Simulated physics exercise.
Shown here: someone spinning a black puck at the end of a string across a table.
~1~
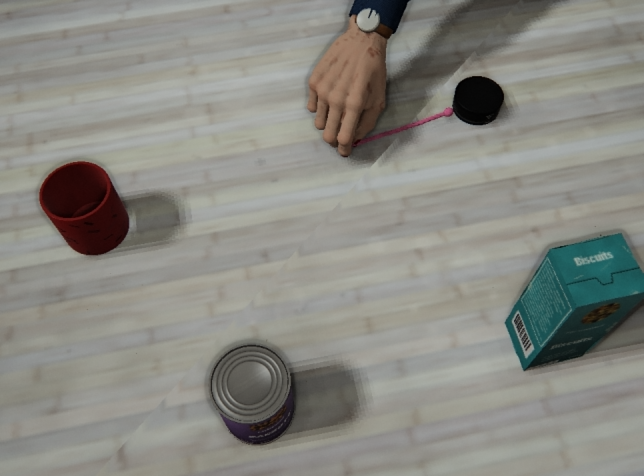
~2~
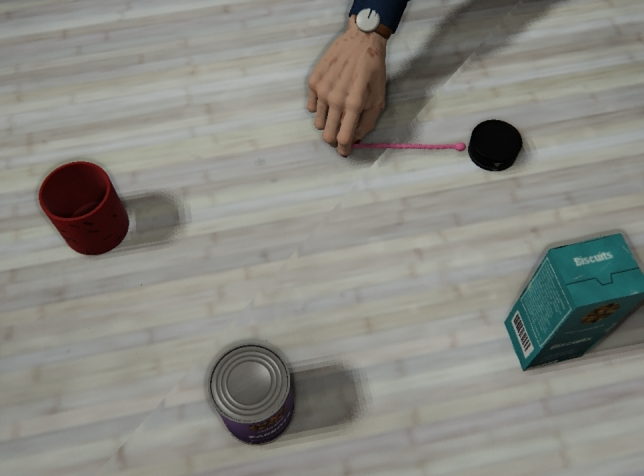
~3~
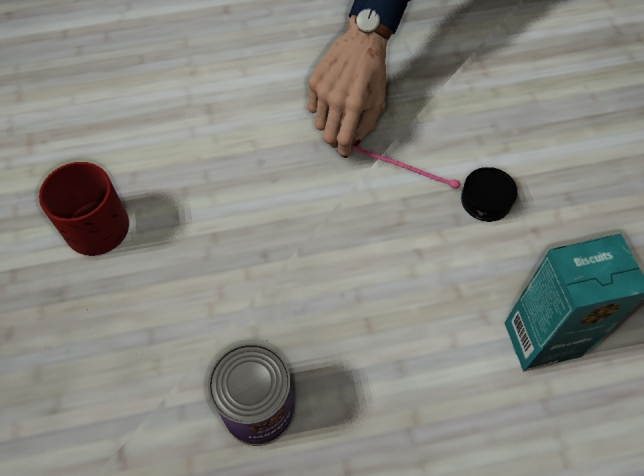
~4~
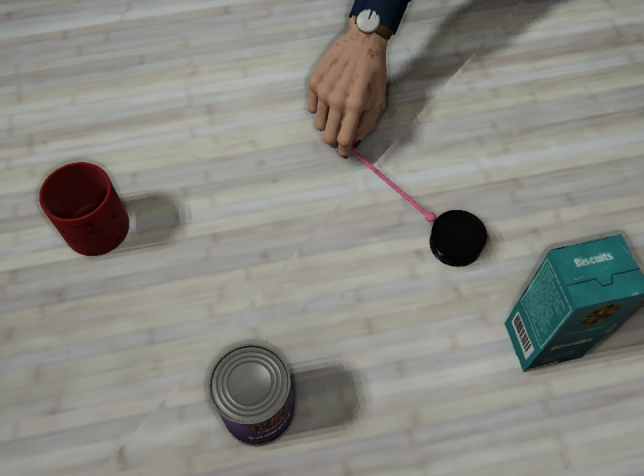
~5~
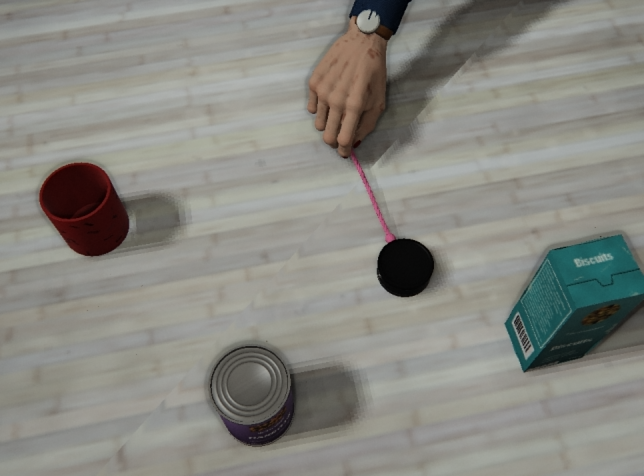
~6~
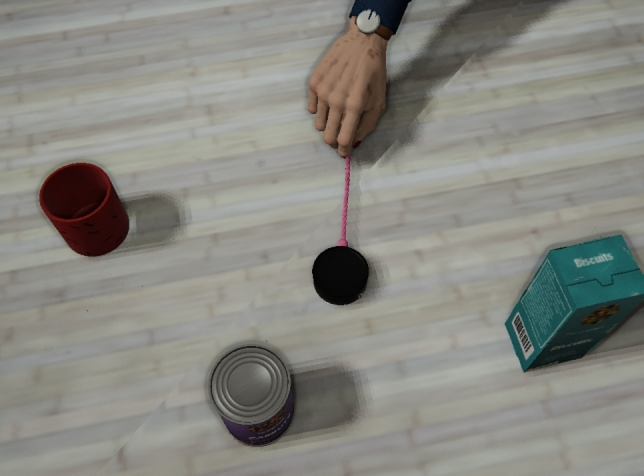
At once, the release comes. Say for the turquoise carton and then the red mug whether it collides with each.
The turquoise carton will receive no impact, the red mug will receive an impact.
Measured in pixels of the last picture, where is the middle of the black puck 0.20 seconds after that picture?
Somewhere about (145, 237), I'd say.
Then, 0.08 s later than the last view, puck near (220, 252).
Then, 0.20 s later than the last view, puck near (145, 237); red mug pushed aside.
Finally, puck near (145, 237); red mug pushed aside. The turquoise carton remains clear and the red mug takes the knock.
